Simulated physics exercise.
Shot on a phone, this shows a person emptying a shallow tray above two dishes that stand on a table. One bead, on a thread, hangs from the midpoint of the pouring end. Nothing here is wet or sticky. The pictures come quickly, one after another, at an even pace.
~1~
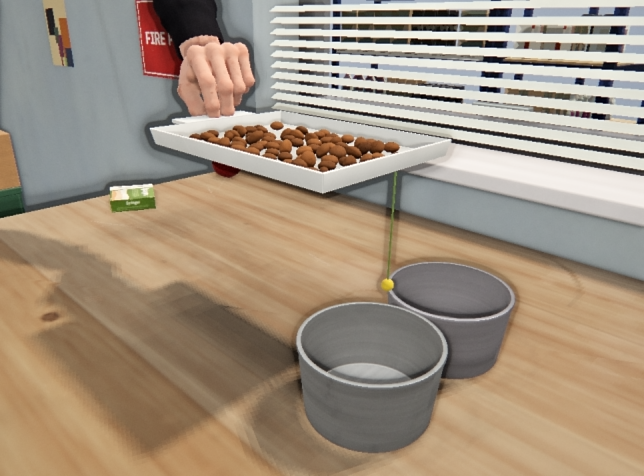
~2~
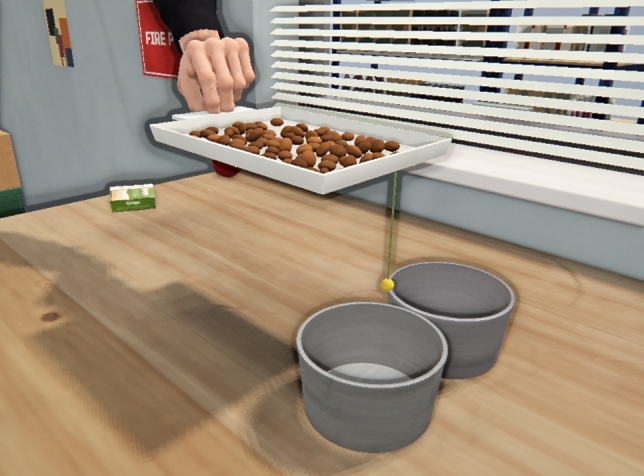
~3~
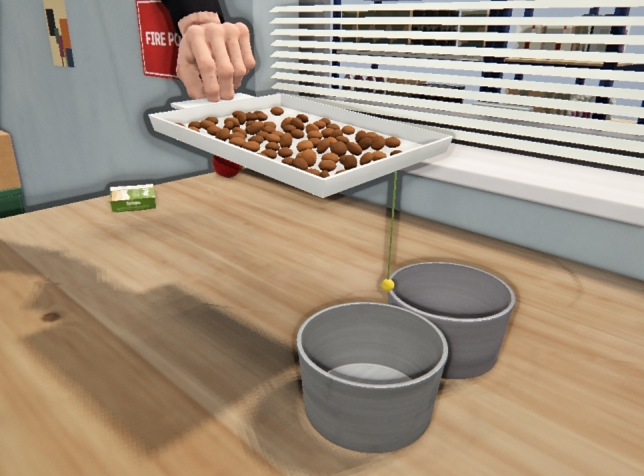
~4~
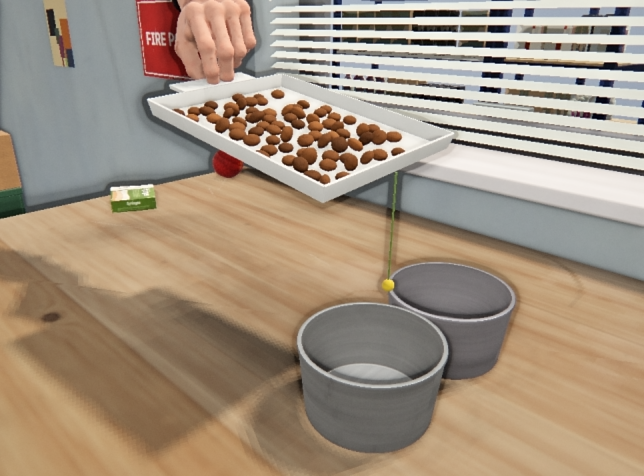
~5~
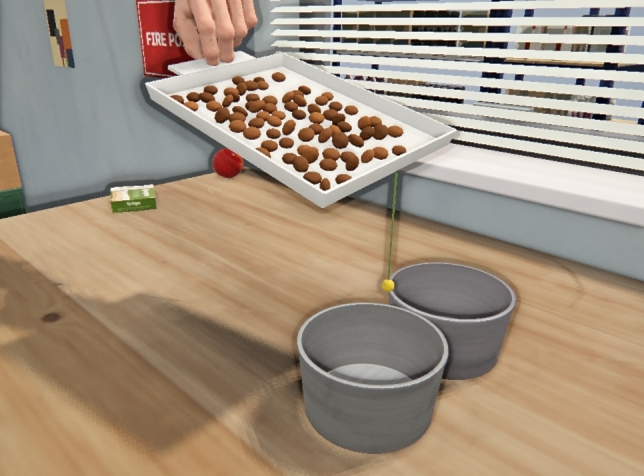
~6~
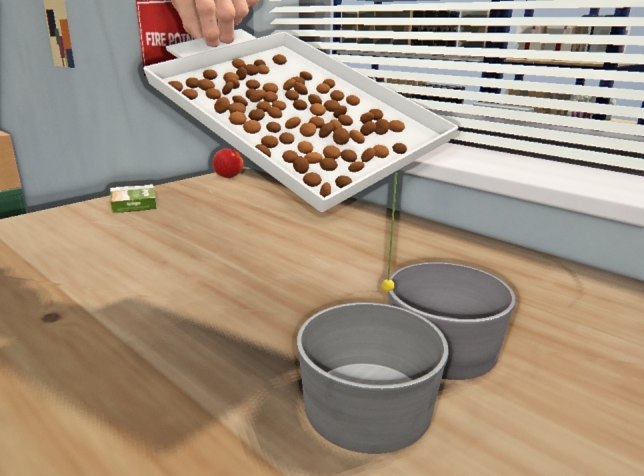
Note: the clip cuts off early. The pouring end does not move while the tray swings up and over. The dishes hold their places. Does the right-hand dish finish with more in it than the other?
No.
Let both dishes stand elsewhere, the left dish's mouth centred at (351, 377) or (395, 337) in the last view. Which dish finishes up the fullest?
In turn: The dish on the left; the left one.
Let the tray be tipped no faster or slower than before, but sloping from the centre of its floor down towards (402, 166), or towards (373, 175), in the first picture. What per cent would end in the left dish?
Close to 20 percent first and close to 70 percent second.
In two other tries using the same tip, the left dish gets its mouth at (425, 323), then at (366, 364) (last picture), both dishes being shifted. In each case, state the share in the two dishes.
Well, you'd get about 30 per cent and then about 90 per cent.
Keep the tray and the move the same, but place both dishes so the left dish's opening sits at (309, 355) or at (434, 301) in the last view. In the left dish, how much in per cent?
70 %, then 10 %.
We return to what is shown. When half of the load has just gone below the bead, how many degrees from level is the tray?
The tilt is near 110° by then.
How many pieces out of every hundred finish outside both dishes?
Call it some 10 percent of the pieces.
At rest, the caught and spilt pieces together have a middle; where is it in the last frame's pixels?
Close to (365, 403), more or less.
Soon, tray tipped steeply; all on the tray.
A while on, tray tipped past a quarter turn; a small part on the tray; about two thirds in the left dish; a stray few outside both; about a quarter in the air.
Towards the end, tray tipped past a quarter turn; nearly all in the left dish; a small part outside both.
Finally, tray tipped past a quarter turn; nearly all in the left dish; none in the right dish; a small part outside both.
